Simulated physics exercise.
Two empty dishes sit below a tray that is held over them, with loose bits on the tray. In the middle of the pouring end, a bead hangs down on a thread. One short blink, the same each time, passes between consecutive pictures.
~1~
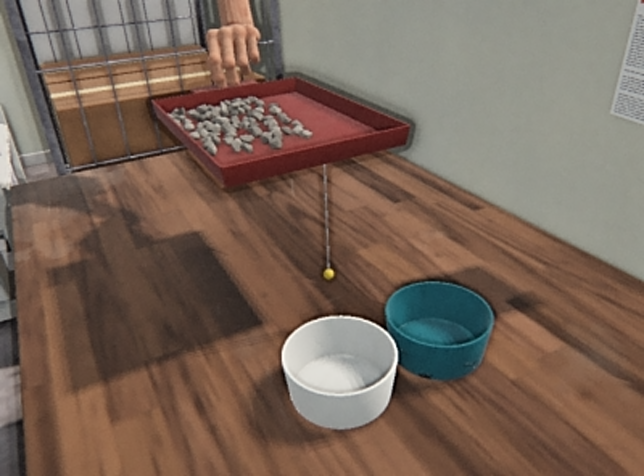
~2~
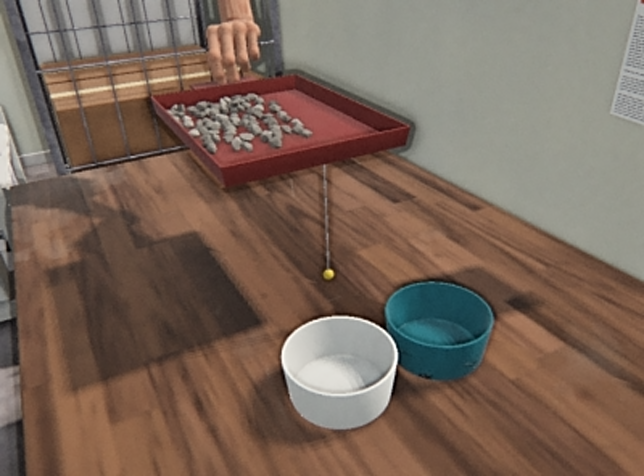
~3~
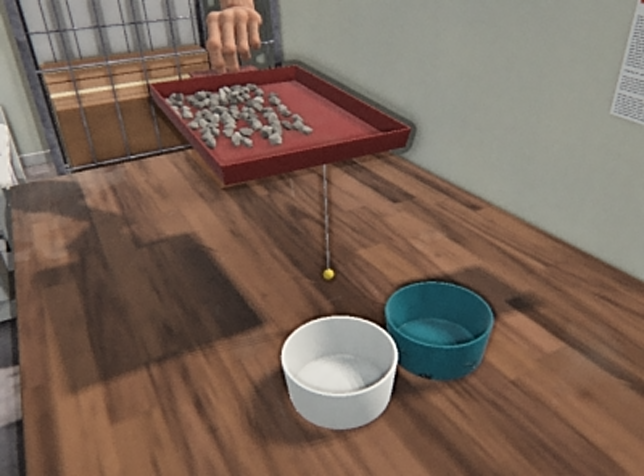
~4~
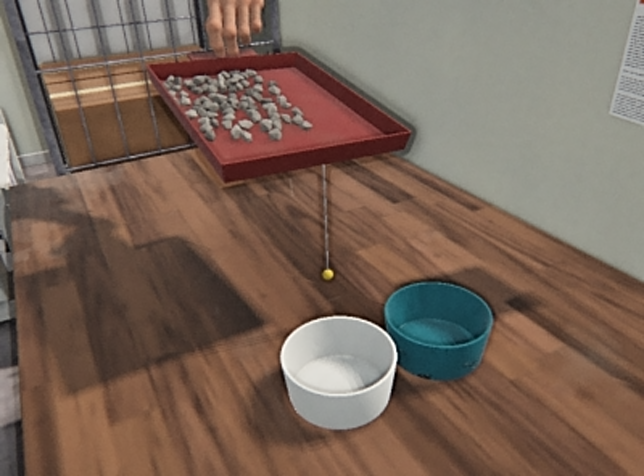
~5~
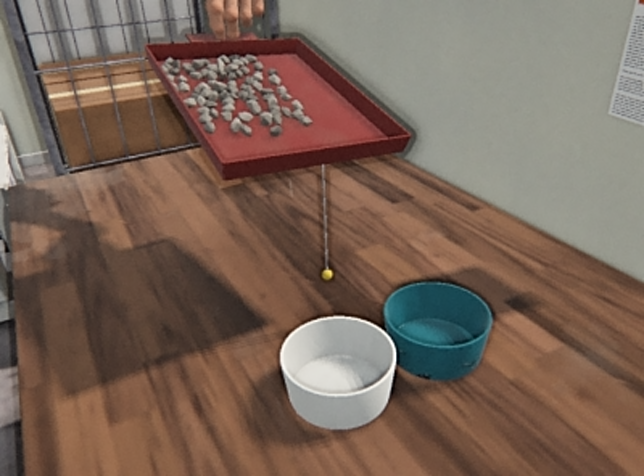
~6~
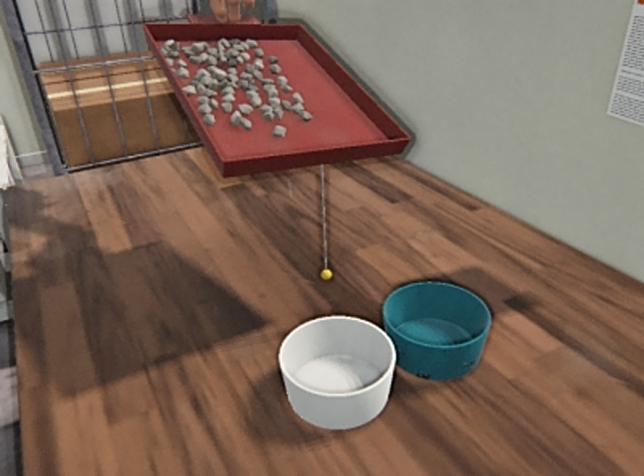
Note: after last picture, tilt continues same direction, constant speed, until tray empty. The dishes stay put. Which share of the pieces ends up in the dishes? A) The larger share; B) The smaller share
The smaller share.
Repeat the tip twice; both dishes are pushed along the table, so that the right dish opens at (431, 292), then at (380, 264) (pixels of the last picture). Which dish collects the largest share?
One: The dish on the right. Two: The right-hand dish.
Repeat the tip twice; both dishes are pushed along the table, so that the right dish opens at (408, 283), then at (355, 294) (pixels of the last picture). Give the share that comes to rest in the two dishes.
80 and 40 %.
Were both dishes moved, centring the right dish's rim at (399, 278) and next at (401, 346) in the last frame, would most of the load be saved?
Earlier try a majority share, later try a minority share.
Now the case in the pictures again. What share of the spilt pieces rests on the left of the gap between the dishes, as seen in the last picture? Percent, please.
Estimate: About 50 percent.
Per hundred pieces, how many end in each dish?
The share is 10 per cent in the left dish and 10 per cent in the right dish.
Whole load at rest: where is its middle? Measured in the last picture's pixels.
It settles centred around (411, 316).
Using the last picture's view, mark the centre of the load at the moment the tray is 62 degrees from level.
I'd put it at about (343, 139).
Soon after the last picture, tray tipped steeply; all on the tray.
A little later, tray tipped right over; about a third on the tray; a small part in the left dish; a small part in the right dish; about a third outside both; a small part in the air.
Later still, tray tipped past a quarter turn; a small part in the left dish; a small part in the right dish; most outside both.
At rest, tray tipped past a quarter turn; a small part in the left dish; a small part in the right dish; most outside both.
